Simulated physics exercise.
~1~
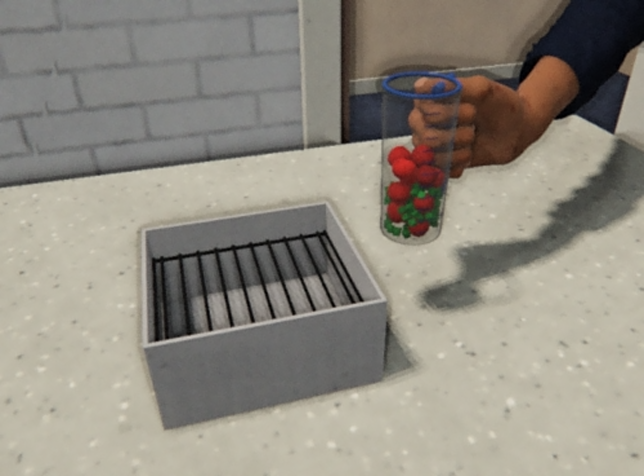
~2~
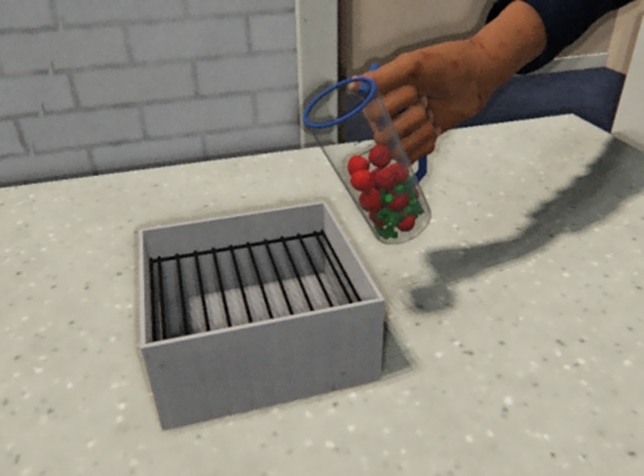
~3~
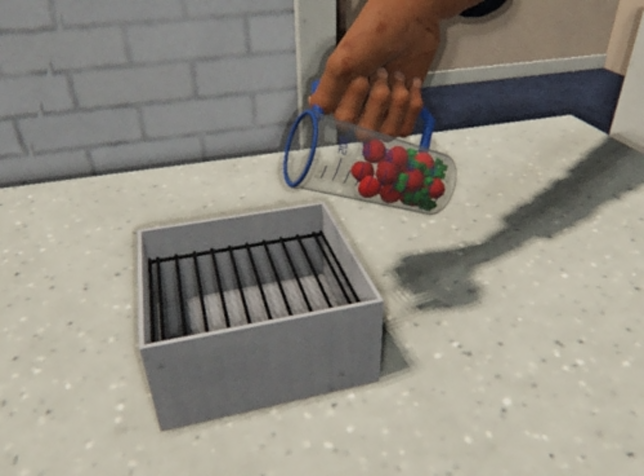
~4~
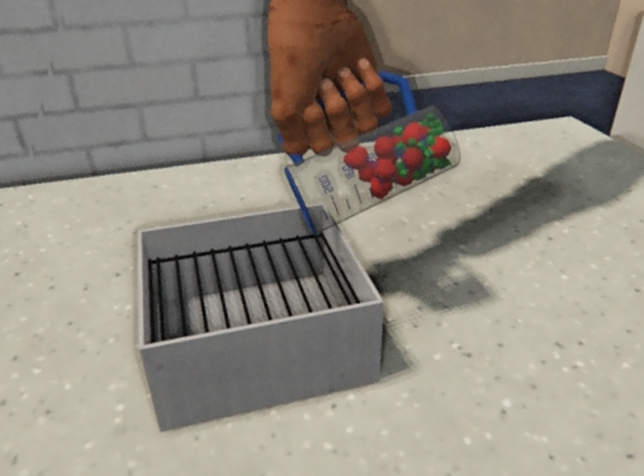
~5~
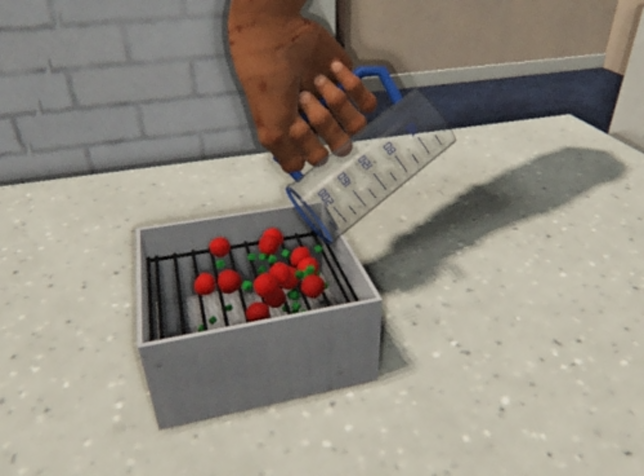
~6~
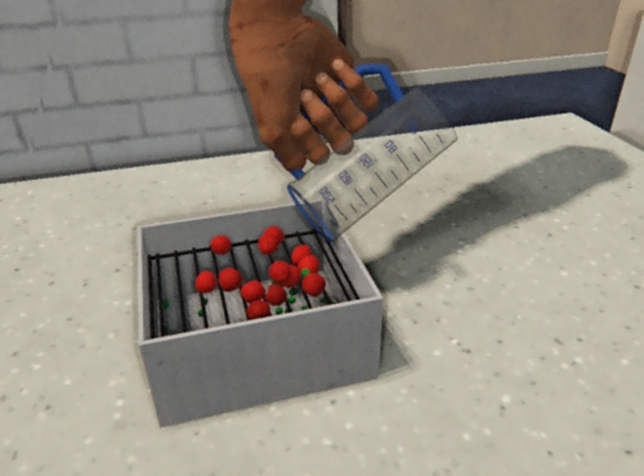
A hand tips a cup over a box, and red balls stay on the wires while green bits drop through.
